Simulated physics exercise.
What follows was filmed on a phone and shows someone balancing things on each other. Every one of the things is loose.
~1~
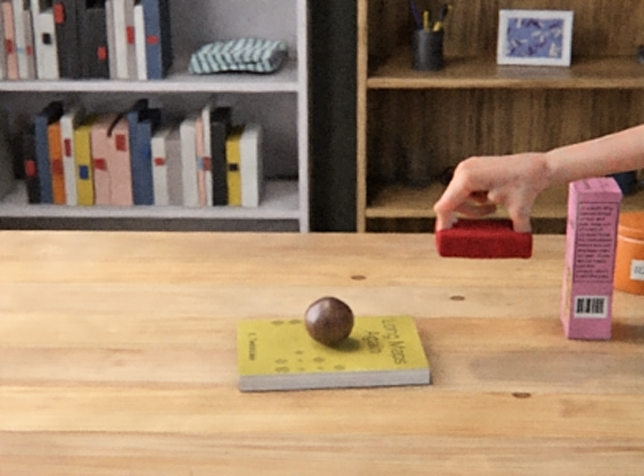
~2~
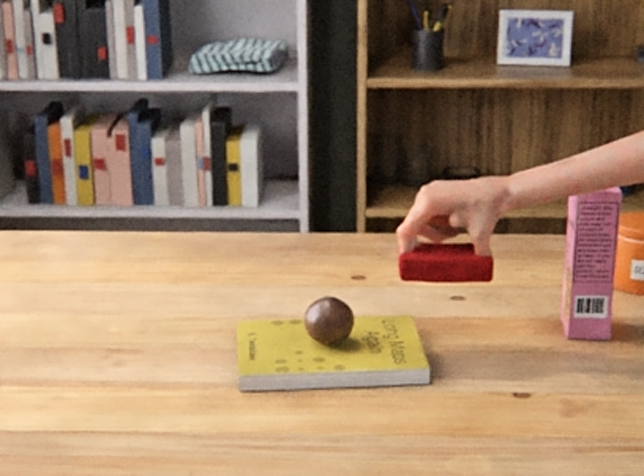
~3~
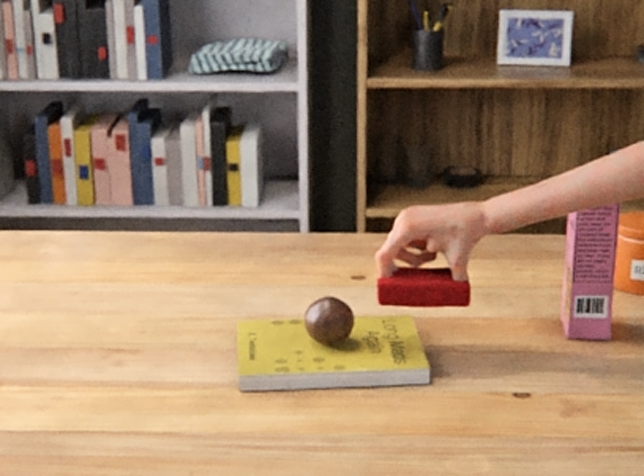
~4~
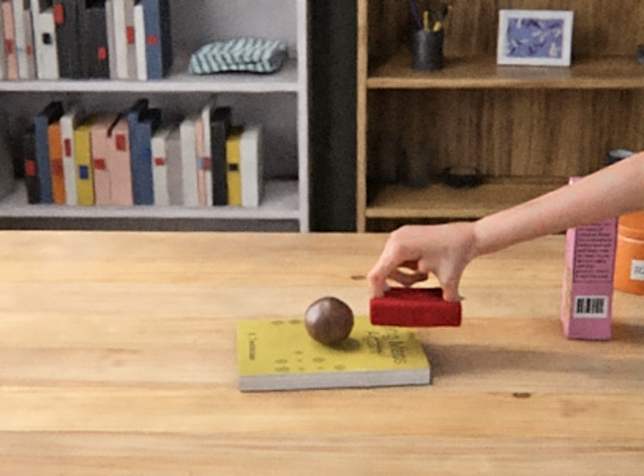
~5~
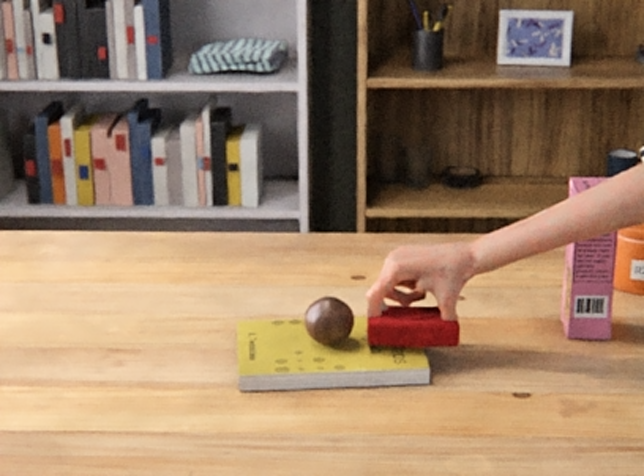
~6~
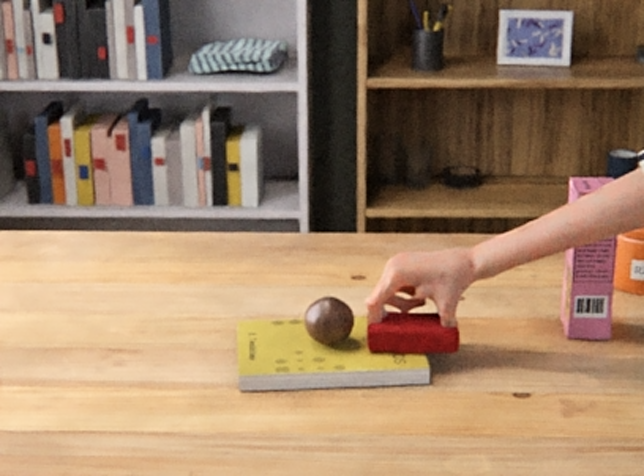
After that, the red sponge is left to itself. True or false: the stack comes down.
False.
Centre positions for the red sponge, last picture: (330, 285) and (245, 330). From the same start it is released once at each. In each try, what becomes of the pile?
First case - pile falls; second case - pile steady.
Then, 0.60 s later than the last frame, all is still.
Then, 1.60 s later than the last frame, red sponge resting near (413, 332).
When it is over, all 5 as before. End places, in pixels of the last picture, red sponge near (413, 332). The pile stays up.
